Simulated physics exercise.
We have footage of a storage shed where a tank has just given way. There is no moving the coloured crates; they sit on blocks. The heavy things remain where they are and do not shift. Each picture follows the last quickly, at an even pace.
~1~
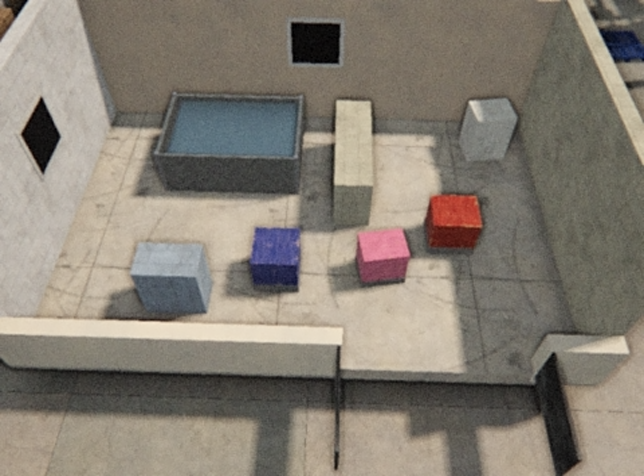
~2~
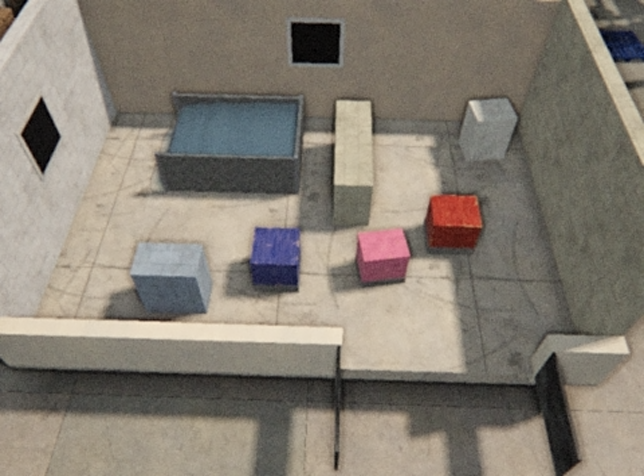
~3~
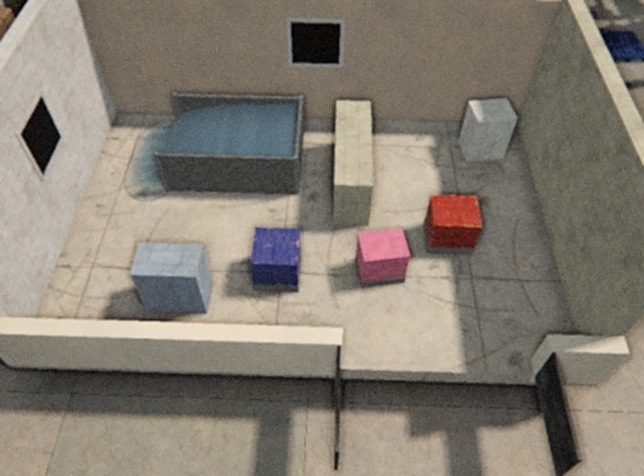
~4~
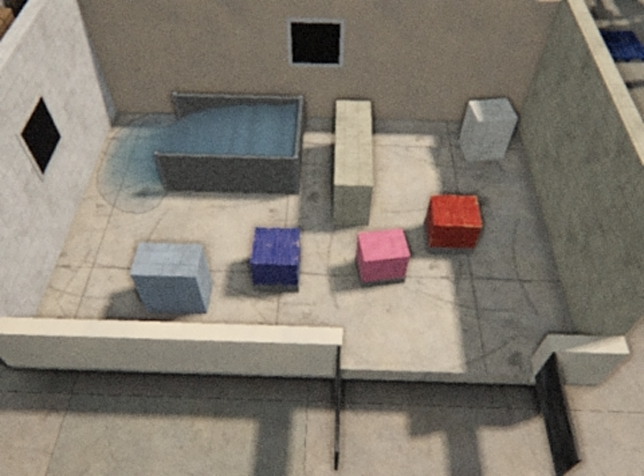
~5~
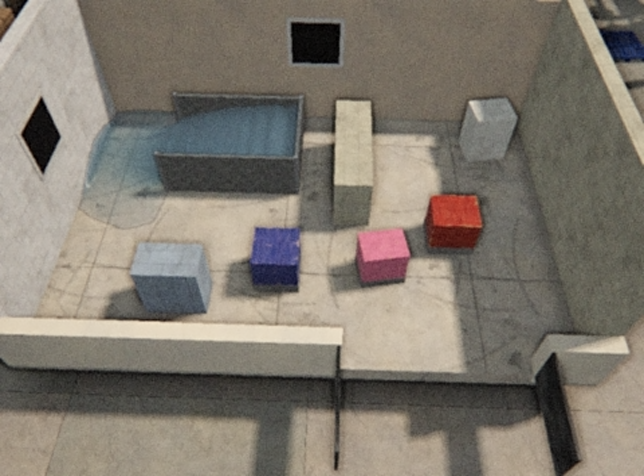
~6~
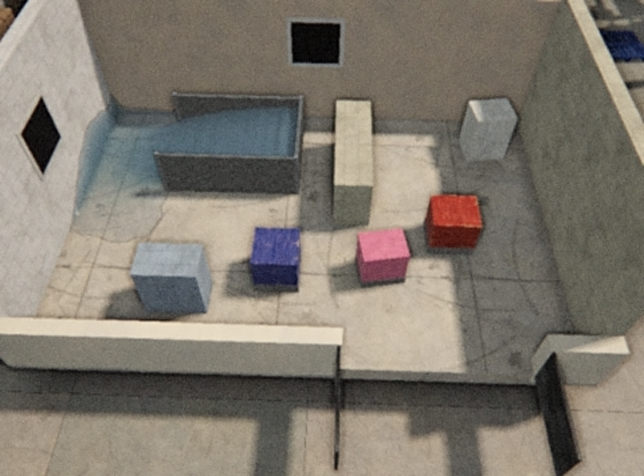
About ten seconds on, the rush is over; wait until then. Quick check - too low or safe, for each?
Red crate safe; pink crate safe; blue crate safe.
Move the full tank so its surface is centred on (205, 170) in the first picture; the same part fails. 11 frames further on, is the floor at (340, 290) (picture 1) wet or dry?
Untouched.
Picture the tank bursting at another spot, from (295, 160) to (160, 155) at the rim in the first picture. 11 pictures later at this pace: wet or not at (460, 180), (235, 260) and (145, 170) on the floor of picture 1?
Obs. 1: Moisture-free; obs. 2: Sodden; obs. 3: Moisture-free.
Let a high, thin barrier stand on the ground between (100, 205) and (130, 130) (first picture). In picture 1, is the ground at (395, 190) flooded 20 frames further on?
There: Not flooded.
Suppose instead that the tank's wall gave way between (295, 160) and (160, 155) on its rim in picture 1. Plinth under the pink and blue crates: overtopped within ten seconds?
As it turns out, the pink crate gets overtopped, and the blue crate gets overtopped.
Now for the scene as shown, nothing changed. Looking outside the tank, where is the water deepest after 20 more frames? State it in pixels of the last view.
My best guess is roughly (88, 345).
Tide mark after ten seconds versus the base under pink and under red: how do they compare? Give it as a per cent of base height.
Around 60 in a hundred for the first and 50 in a hundred for the second.
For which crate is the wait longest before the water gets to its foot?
Go for the red crate.
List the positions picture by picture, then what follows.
The open tank at (233, 128) is whole and still, in the first frame.
The front is at a hidden place, out from the gap at (175, 149), in the second frame.
The front is at (158, 126), out from the gap at (175, 150), in the third frame.
Water pours out at (175, 151) and has run to (131, 125), in the fourth frame.
The front is at (116, 115), out from the gap at (175, 151), in the fifth frame.
The front is at (72, 226), out from the gap at (175, 151), in the sixth frame.
A moment on, water covers 15 % of the floor; the red crate not reached, the pink crate not reached, the blue crate not reached.
Next, water covers 25 % of the floor; the red crate not reached, the pink crate not reached, the blue crate not reached.
Then, water covers 50 % of the floor; the red crate not reached, the pink crate not reached, the blue crate water round its plinth.
Later, water covers 85 % of the floor; the red crate water round its plinth, the pink crate water round its plinth, the blue crate water round its plinth.
In the end, water covers 100 % of the floor; the red crate stayed above the water, the pink crate stayed above the water, the blue crate stayed above the water.
